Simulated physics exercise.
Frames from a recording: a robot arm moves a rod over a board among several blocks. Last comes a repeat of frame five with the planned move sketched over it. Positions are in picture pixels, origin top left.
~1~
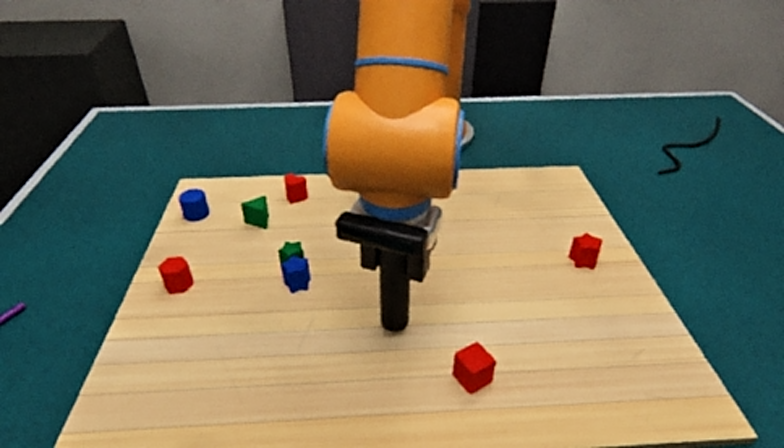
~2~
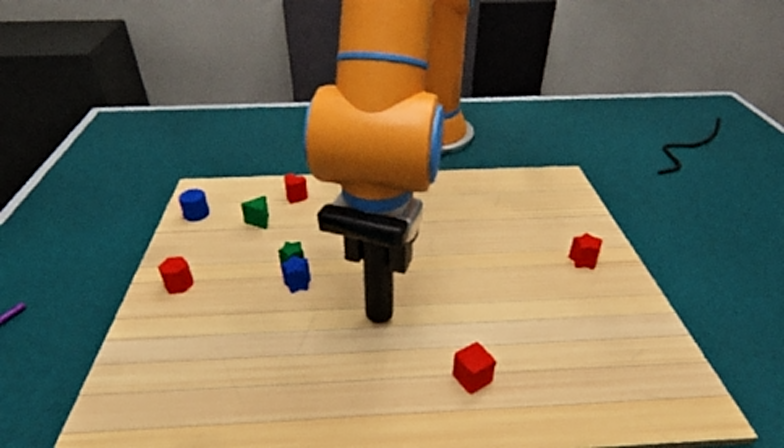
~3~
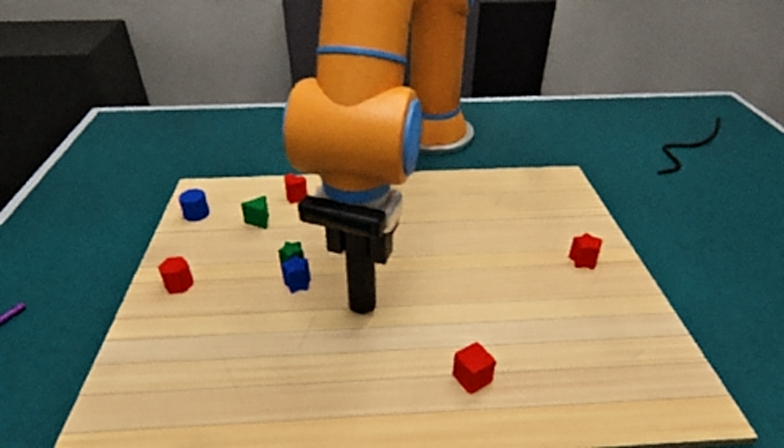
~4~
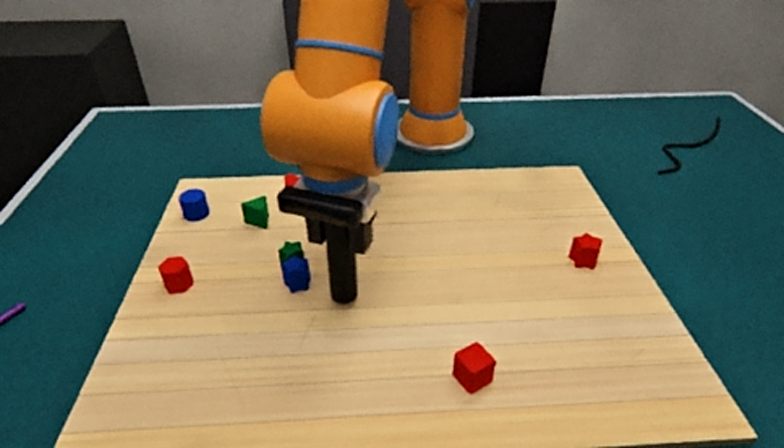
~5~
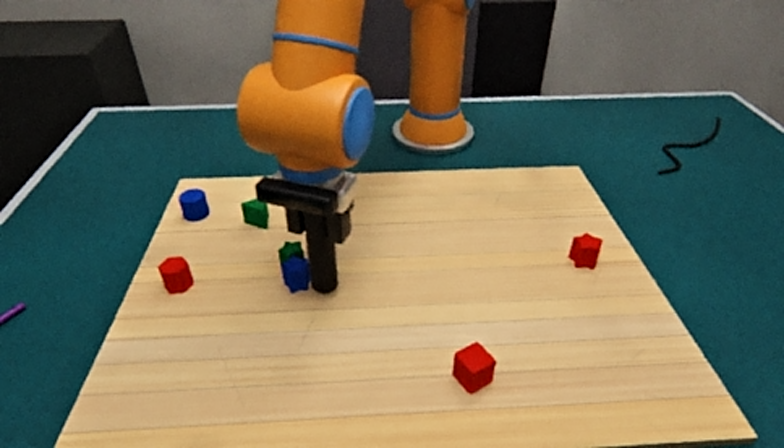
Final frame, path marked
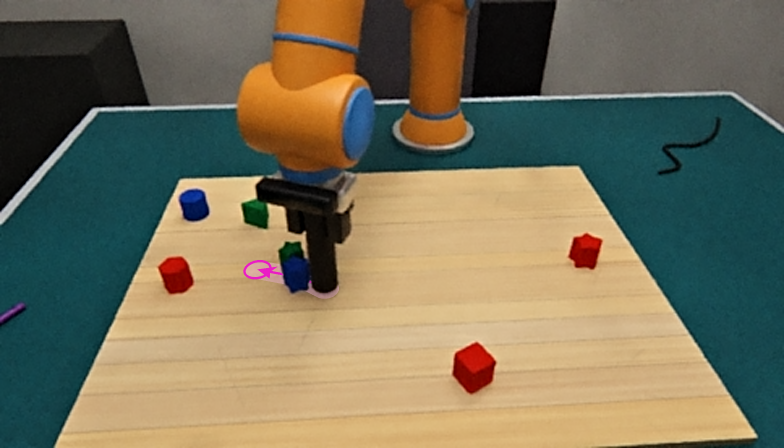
An orange robot arm with blue bands holds a black rod upright over a pale wooden board on a dark green table, seen from the front and slightly above by a still camera. Red, blue and green blocks lie scattered across the board, with a green and a blue one close together left of centre. The arm sweeps the rod steadily leftward and slightly back, up beside that pair, while the blocks stay still.
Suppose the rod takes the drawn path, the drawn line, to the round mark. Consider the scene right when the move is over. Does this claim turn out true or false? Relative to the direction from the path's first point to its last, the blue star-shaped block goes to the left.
My answer: True.
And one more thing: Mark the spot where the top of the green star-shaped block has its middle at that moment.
Final place: (273, 237).
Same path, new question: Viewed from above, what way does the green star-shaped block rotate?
Looking down: Clockwise.
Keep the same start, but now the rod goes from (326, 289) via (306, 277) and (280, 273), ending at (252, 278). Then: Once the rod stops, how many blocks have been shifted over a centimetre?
Looking at the path, I think two of the blocks end up more than 1 cm away.
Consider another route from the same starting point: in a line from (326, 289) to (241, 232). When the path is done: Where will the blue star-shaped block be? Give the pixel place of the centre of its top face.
The answer is (272, 261).
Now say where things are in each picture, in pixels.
The first picture shows rod's lower end at (395, 321); green star-shaped block at (291, 247); blue star-shaped block at (295, 264).
The second picture shows rod at (379, 313); blocks still.
The third picture shows rod at (363, 304); blocks still.
The fourth picture shows rod at (344, 294); blocks still.
The fifth picture shows rod at (325, 284); green star-shaped block at (291, 247); blue star-shaped block at (295, 264).
Drawn move, from (326, 289) by way of (293, 276) to (258, 269).
The first path, step by step. One third of the way, rod at (303, 274); green star-shaped block at (287, 246), turned 40° clockwise; blue star-shaped block at (276, 261).
Two thirds of the way, rod at (279, 269); green star-shaped block at (277, 239), turned 100° clockwise; blue star-shaped block at (253, 260), turned 30° anticlockwise.
At the end, rod at (257, 265); green star-shaped block at (273, 237), turned 130° clockwise; blue star-shaped block at (237, 263), turned 60° anticlockwise.
